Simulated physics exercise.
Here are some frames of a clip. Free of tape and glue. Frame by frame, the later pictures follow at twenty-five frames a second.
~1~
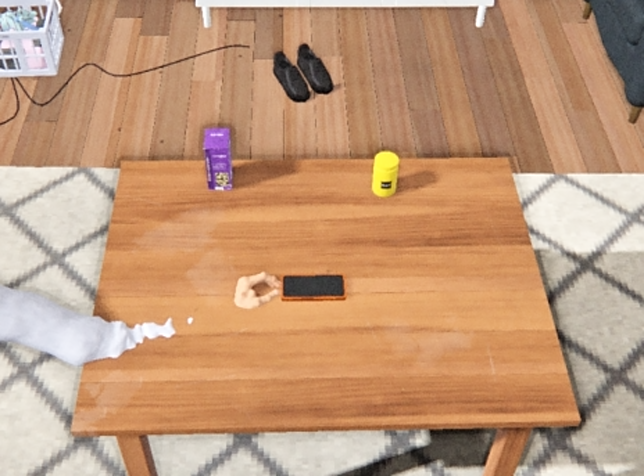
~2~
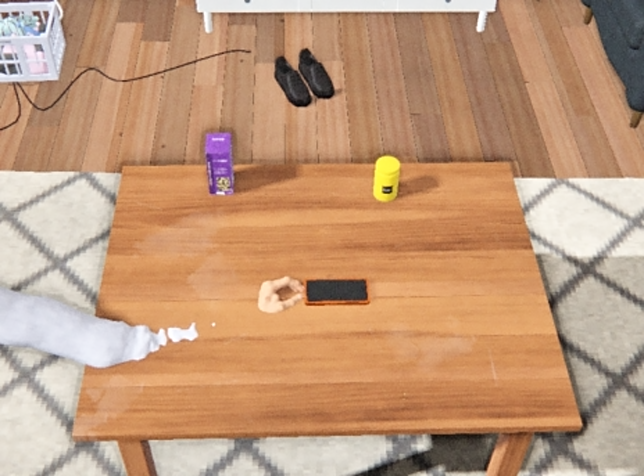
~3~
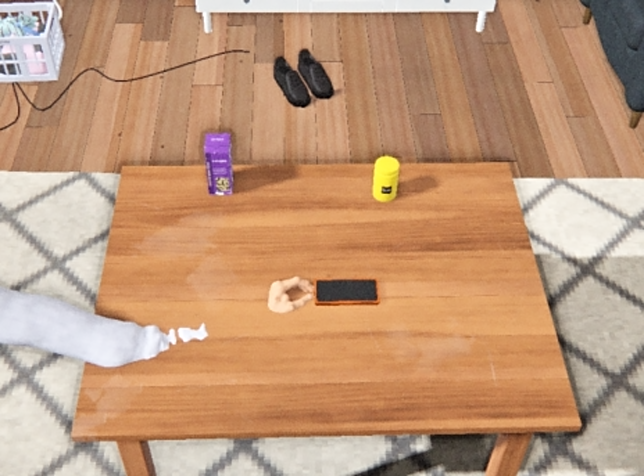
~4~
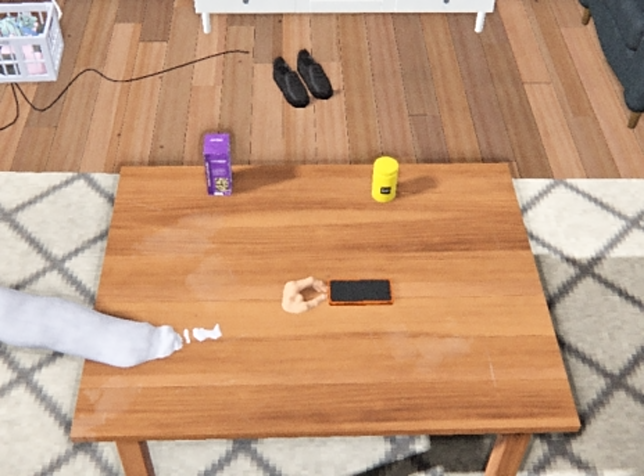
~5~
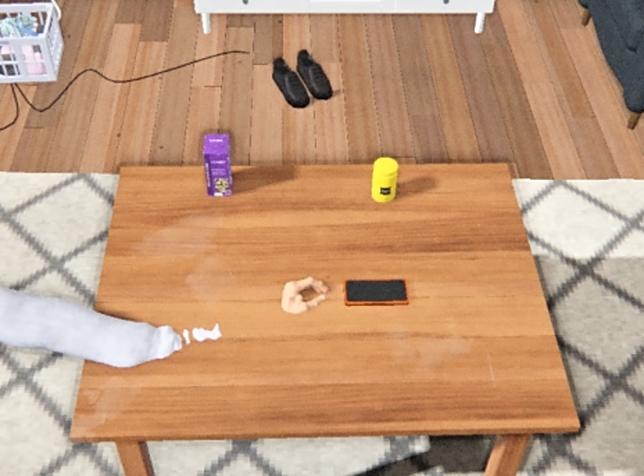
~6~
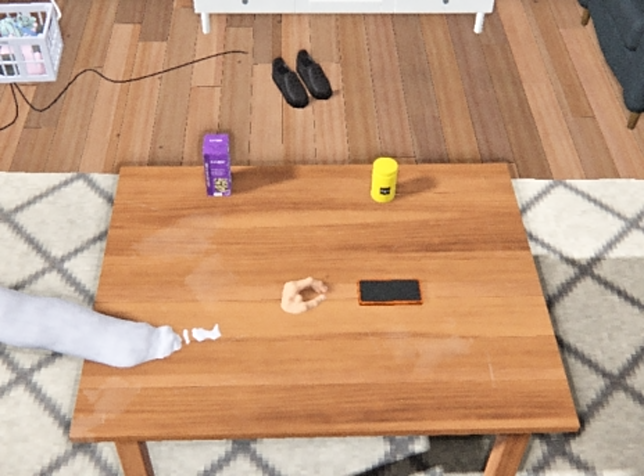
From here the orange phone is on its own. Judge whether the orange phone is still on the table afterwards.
It is still on the table.
Then, 0.10 s after the last picture, orange phone slid about its own width near (418, 291).
Then, 0.20 s after the last picture, orange phone slid about its own width near (436, 291).
At rest, moved from the start, orange phone. Seen from the same camera at the end, orange phone near (444, 291).
